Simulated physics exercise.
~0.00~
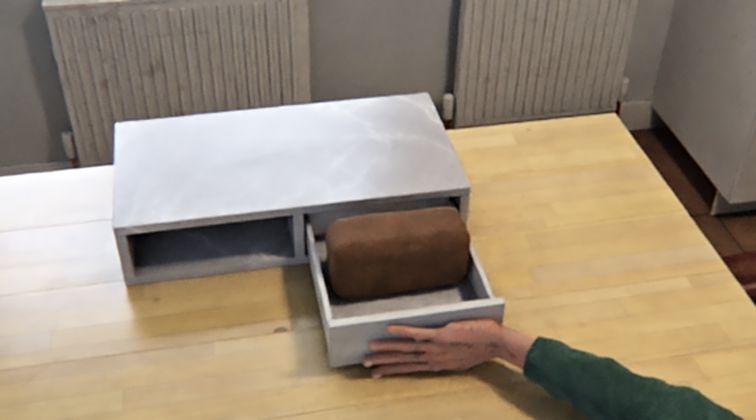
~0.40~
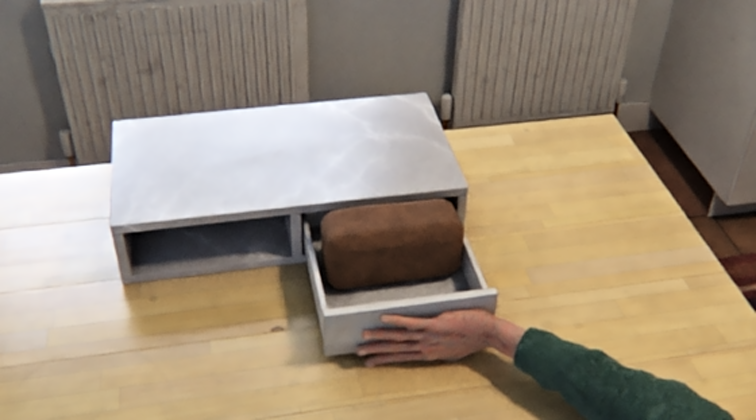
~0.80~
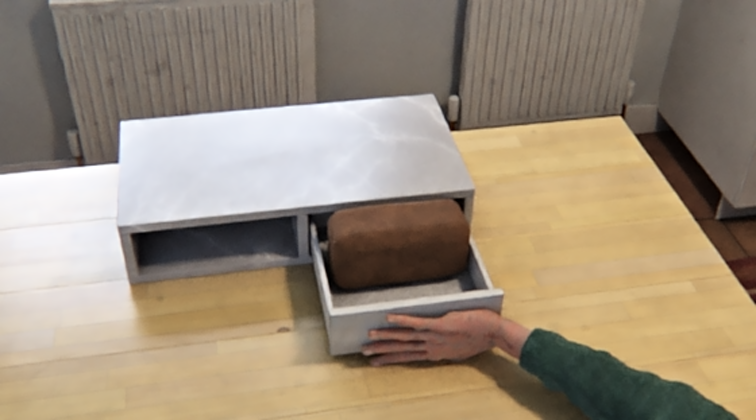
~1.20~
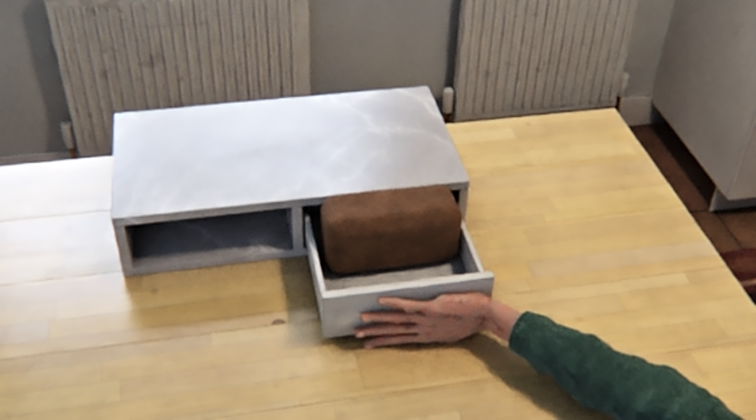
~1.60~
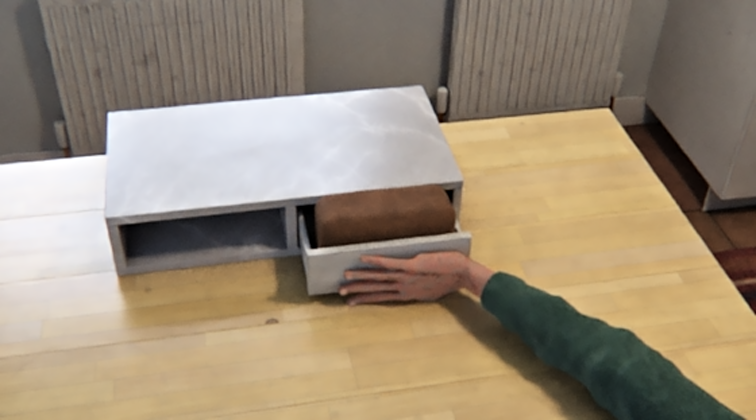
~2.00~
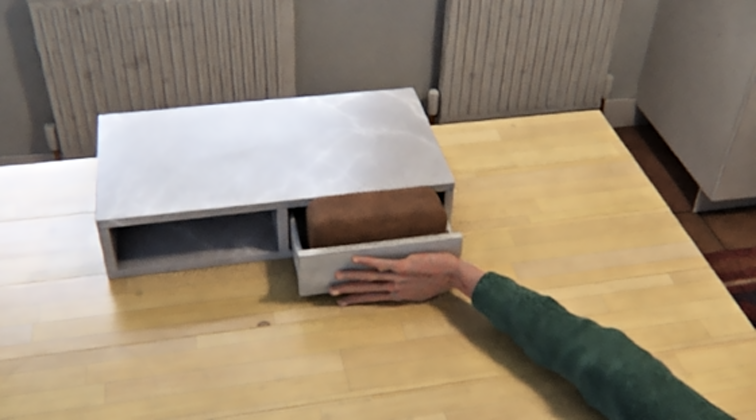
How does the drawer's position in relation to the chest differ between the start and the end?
At the start the drawer stands well out from the chest, with much of its inside in view. By the end it has been pushed much farther in, but it is still ajar.
